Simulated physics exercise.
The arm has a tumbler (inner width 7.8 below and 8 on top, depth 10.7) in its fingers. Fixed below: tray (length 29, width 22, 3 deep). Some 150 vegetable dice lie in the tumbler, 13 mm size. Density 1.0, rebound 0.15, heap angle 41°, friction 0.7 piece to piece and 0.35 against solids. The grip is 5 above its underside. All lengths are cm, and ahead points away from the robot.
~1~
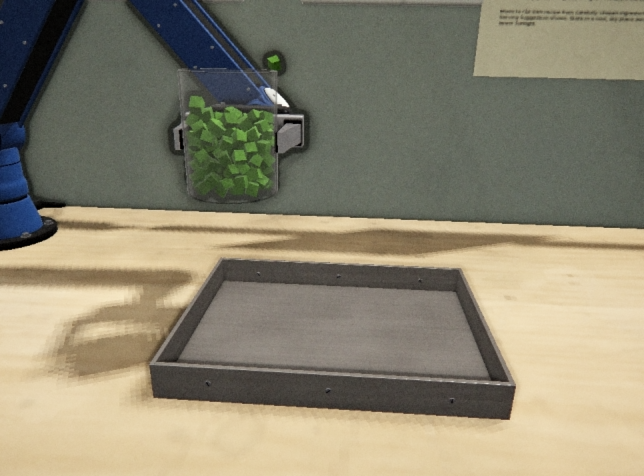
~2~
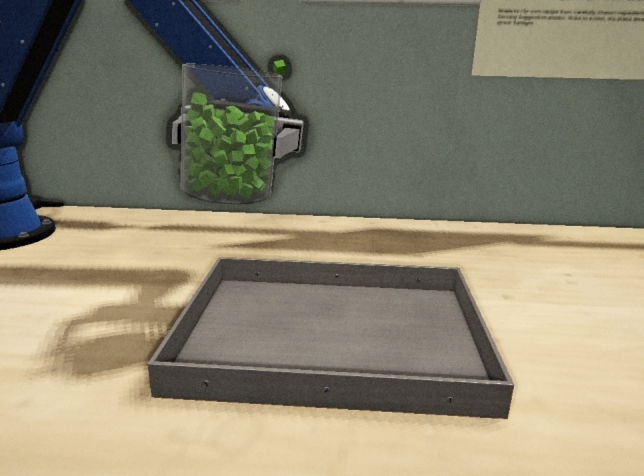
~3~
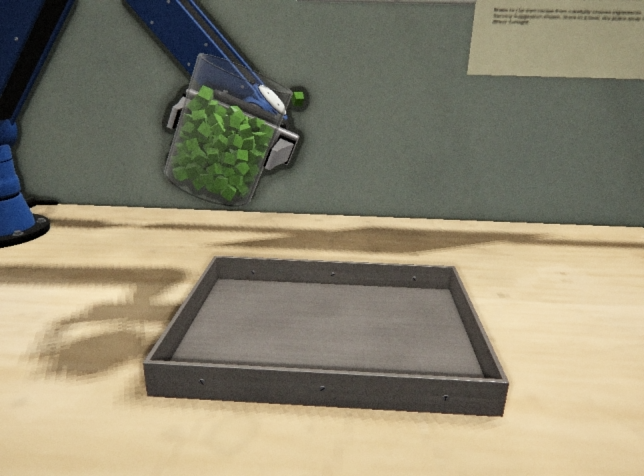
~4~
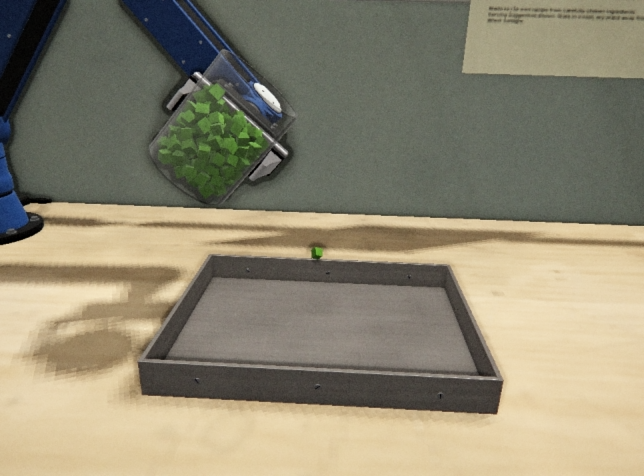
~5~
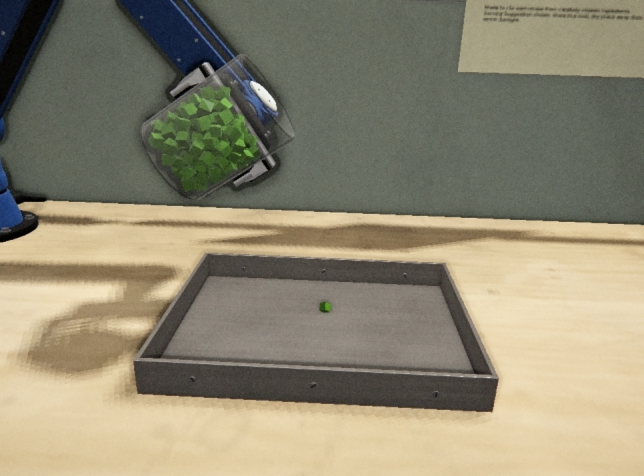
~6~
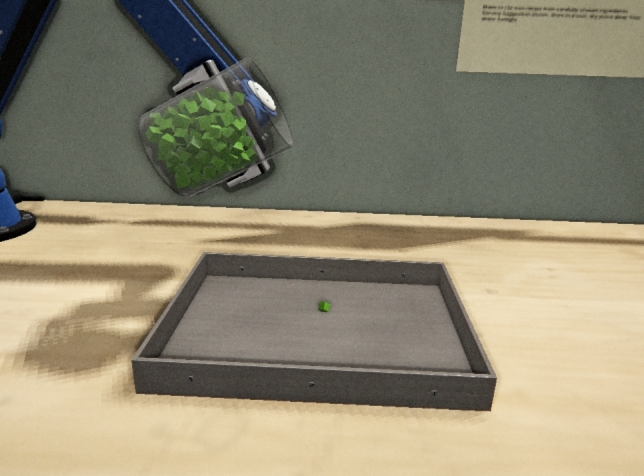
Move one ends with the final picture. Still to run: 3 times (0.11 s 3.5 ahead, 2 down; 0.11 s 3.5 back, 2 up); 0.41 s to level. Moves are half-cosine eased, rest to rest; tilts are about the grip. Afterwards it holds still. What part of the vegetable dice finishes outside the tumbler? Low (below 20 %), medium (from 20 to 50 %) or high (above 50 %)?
Answer: Low; below 20 % of the vegetable dice finish outside the tumbler.
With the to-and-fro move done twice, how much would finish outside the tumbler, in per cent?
Then about 0 per cent.
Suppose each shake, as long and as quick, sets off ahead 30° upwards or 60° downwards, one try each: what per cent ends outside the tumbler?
Some 40 and 0 per cent.
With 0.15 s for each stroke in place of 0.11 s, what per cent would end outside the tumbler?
Then about 0 per cent.
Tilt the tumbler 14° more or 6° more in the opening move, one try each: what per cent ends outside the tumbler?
About 15 and 5 per cent.
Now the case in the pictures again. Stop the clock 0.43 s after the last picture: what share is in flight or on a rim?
Roughly 0 per cent.
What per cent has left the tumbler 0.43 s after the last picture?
Near 0 per cent so far.
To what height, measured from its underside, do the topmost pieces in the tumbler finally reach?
Roughly 9.5 cm.
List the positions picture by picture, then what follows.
Tumbler middle at (231, 135), level; upper third of the load around (231, 126), from x 195 to 275, top at y 65; 148 in the tumbler, in the first picture.
Tumbler middle at (230, 135), tilted 6° forward; upper third of the load around (228, 125), from x 190 to 280, top at y 70, in the second picture.
Tumbler middle at (226, 133), tilted 21° forward; upper third of the load around (220, 125), from x 175 to 300, top at y 95; 147 in the tumbler, 1 in flight or on a rim, in the third picture.
Tumbler middle at (222, 132), tilted 41° forward; upper third of the load around (213, 121), from x 165 to 315, top at y 90; 147 in the tumbler, 1 in the tray, in the fourth picture.
Tumbler middle at (219, 131), tilted 56° forward; upper third of the load around (207, 120), from x 155 to 325, top at y 95; 147 in the tumbler, 1 in the tray, in the fifth picture.
Tumbler middle at (217, 131), tilted 62° forward; upper third of the load around (207, 118), from x 155 to 325, top at y 95; 147 in the tumbler, 1 in the tray, in the sixth picture.
Then, 0.43 s after the last picture, tilted 62° forward, highest piece 22 above the table; 147 in the tumbler, 1 in the tray.
Then, 0.86 s after the last picture, tilted 33° forward, highest piece 23 above the table; 147 in the tumbler, 1 in the tray.
Then, 1.27 s after the last picture, level, highest piece 25 above the table; 147 in the tumbler, 1 in the tray.
Then, 2.32 s after the last picture, level, highest piece 25 above the table; 147 in the tumbler, 1 in the tray.
Final count, 147 in the tumbler, 1 in the tray. That is 1 % outside the tumbler.
